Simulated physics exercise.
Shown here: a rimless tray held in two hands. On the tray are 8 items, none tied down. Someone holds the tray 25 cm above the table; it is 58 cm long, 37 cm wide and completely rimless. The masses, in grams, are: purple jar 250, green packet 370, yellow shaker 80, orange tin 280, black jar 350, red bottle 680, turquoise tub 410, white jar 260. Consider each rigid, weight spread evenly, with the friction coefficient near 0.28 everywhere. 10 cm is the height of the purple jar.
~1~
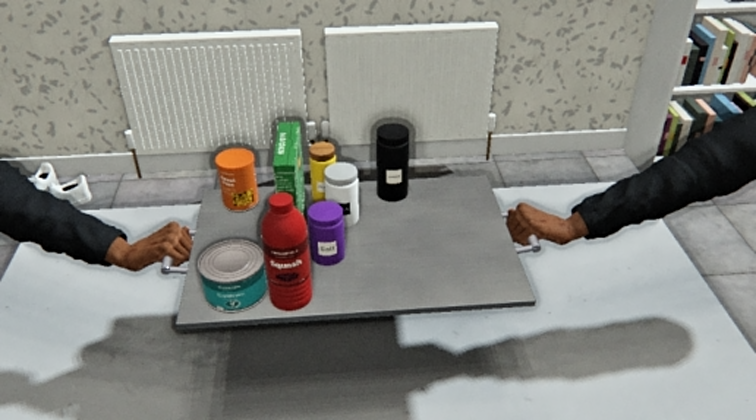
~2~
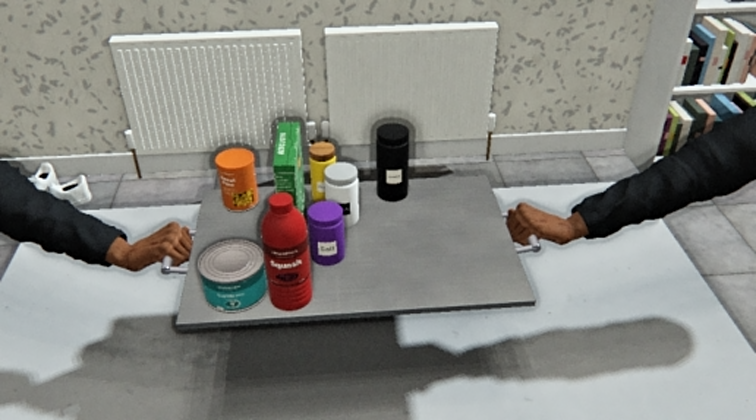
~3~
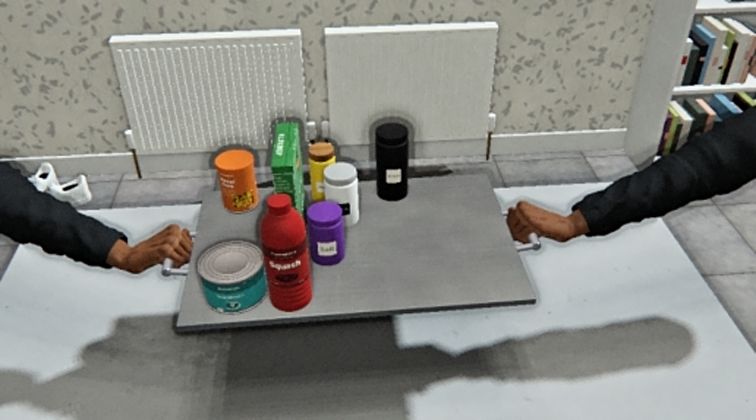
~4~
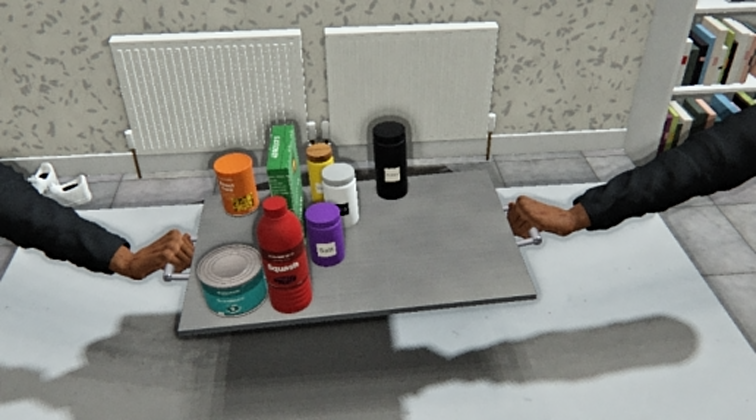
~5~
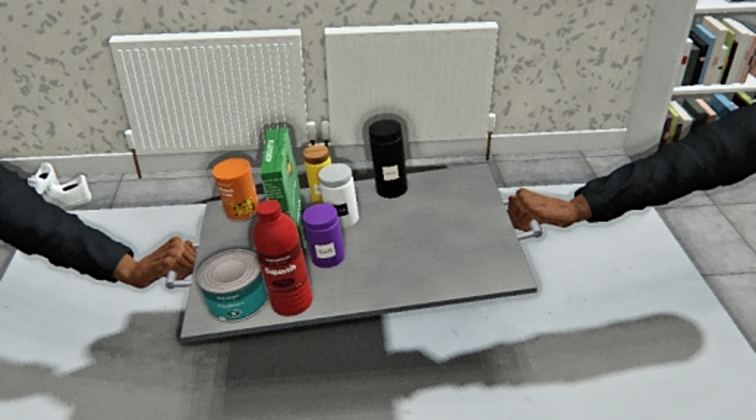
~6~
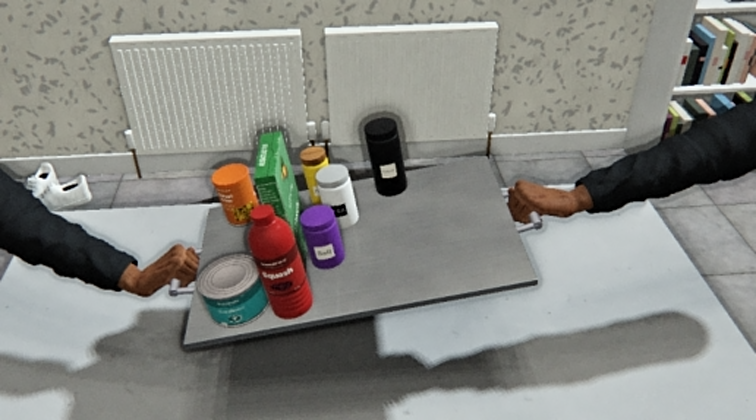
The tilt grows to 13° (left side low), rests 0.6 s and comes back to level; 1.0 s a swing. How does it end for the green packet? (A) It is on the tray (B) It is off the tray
It is off the tray (B).
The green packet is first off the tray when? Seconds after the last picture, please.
Around 0.7 seconds.
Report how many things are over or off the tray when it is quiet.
It comes to 1.
Then, 0.60 s on from there, tilt 13°, left edge down; green packet on its side near (218, 263).
Then, 1.10 s on from there, tilt 13°, left edge down; green packet now off the tray.
In the end, off the tray, green packet; the other 7 under 5 cm from the start. In the last view, green packet near (192, 335).
